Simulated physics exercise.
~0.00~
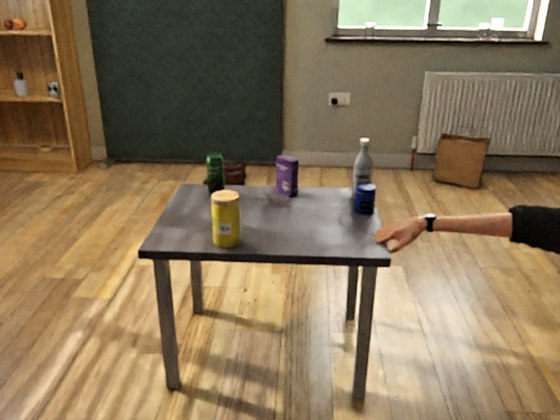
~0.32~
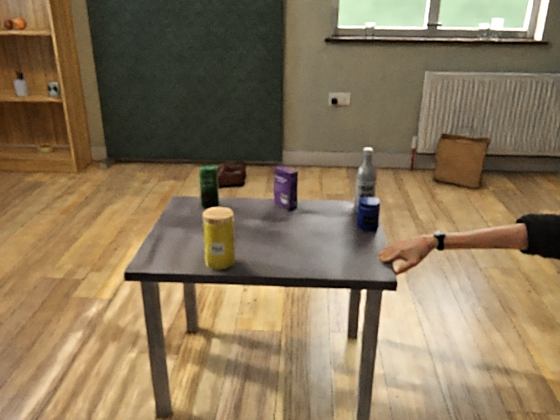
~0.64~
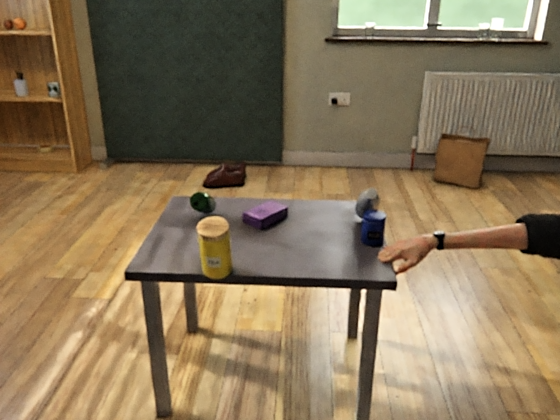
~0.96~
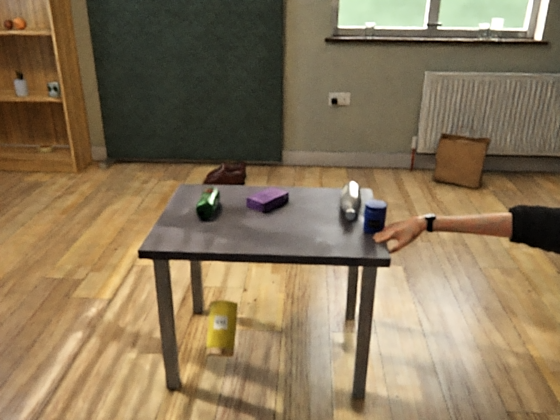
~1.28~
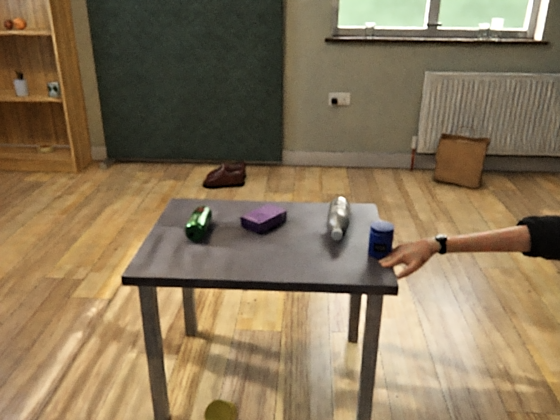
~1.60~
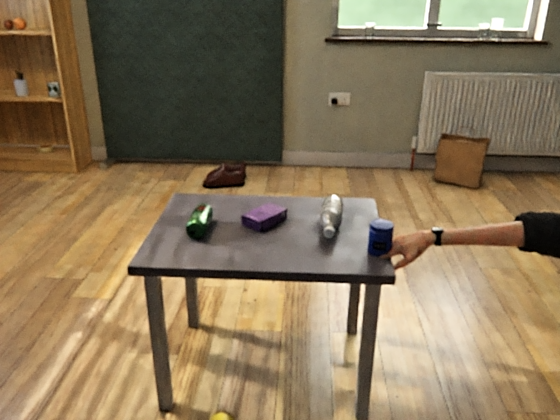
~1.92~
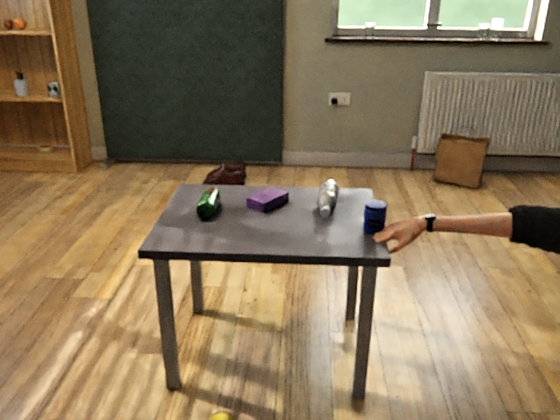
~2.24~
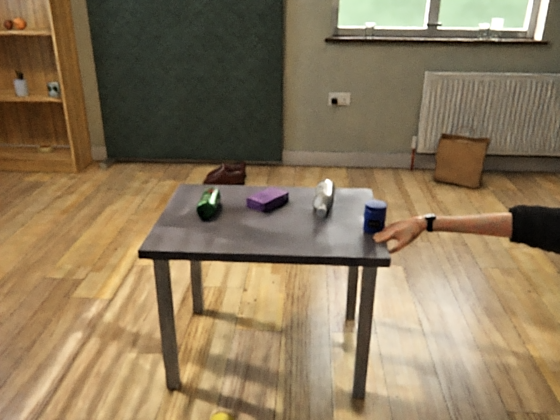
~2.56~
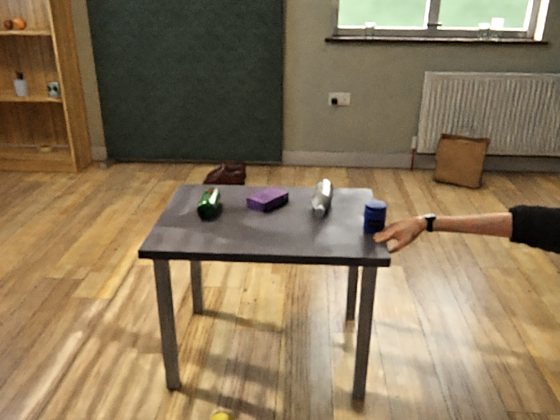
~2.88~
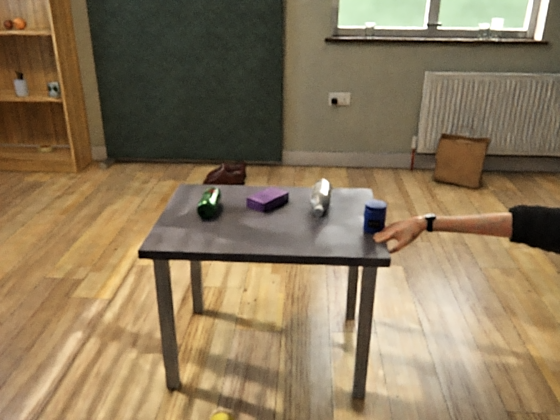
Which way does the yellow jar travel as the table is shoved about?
The yellow jar moves down, dropping off the near edge of the table to the floor.
